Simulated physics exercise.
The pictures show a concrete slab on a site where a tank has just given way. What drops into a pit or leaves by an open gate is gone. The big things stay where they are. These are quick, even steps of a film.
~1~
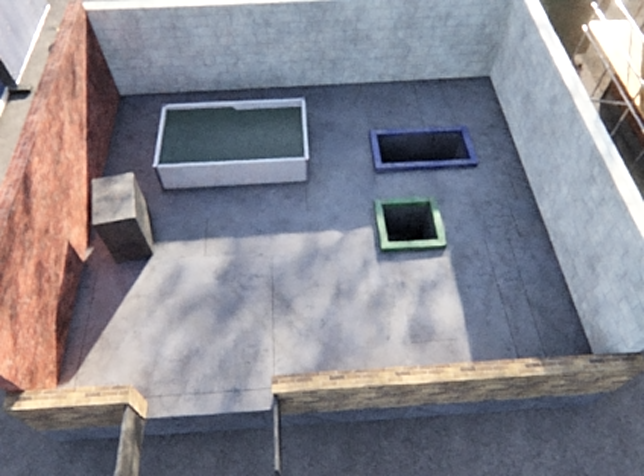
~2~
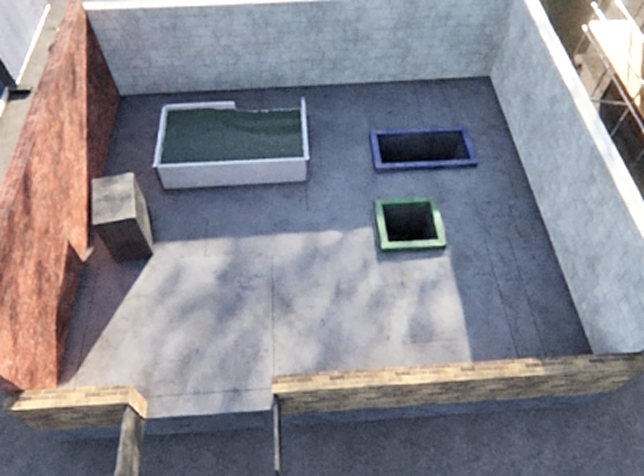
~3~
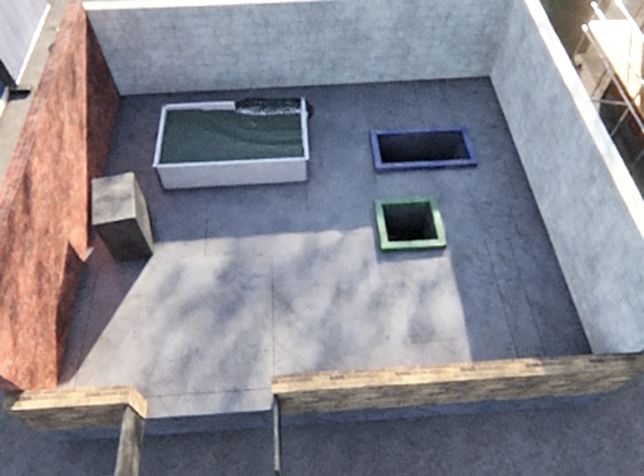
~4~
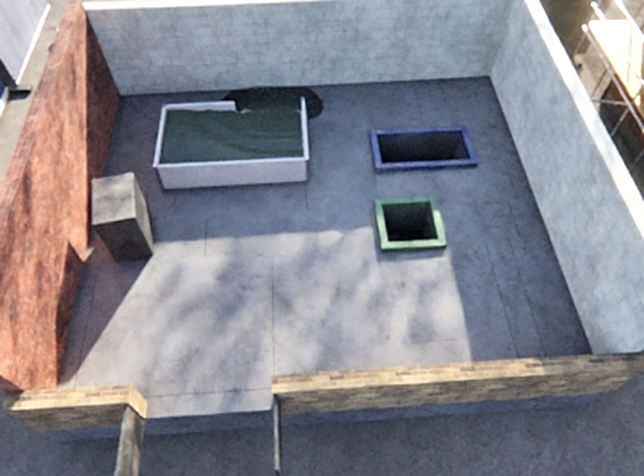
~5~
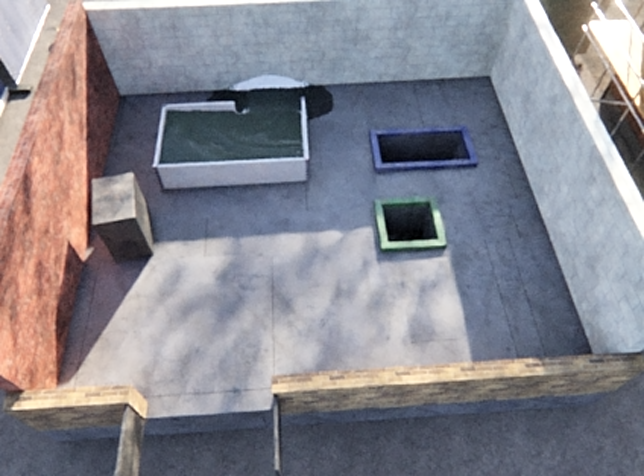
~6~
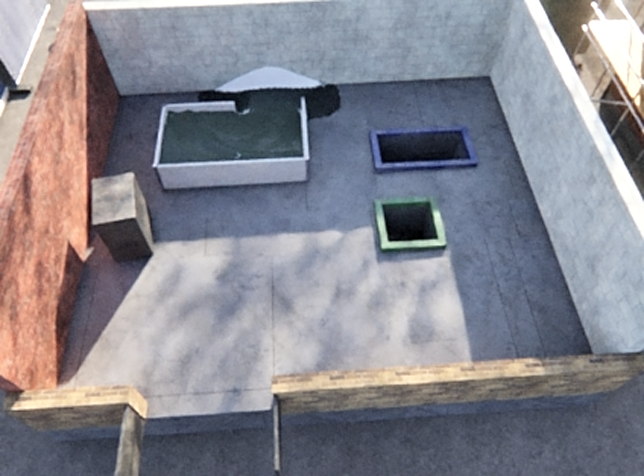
Dark water broke out through a gap in the far side of the white open tank and spread a short way across the grey slab, reaching the pale back wall behind it.
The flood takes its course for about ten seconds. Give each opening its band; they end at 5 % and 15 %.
The gate takes not even 5 %; the blue pit takes not even 5 %; the green pit takes not even 5 %.
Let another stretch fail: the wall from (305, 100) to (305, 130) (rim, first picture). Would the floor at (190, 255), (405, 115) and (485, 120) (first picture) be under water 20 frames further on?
In that order: Not flooded, under water, under water.
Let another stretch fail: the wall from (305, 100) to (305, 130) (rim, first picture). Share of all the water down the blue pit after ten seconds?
Roughly, in per cent: Blue 8.
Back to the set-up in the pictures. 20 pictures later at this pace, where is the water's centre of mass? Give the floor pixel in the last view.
Near (269, 130).
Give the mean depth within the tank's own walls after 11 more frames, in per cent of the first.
Roughly 58 per cent.
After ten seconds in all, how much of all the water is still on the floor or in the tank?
About 98 per cent.
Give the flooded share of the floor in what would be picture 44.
Close to 55 %.
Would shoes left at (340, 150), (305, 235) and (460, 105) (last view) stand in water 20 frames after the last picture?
In turn: No water, free of water, covered.
A moment on, water covers 10 % of the floor; the gate 0 %, the blue pit 0 %, the green pit 0 %.
Next, water covers 20 % of the floor; the gate 0 %, the blue pit 0 %, the green pit 0 %.
Then, water covers 30 % of the floor; the gate 0 %, the blue pit 0 %, the green pit 0 %.
Later, water covers 55 % of the floor; the gate 0 %, the blue pit 0 %, the green pit 0 %.
In the end, water covers 85 % of the floor; the gate 1 %, the blue pit 1 %, the green pit 0 %.
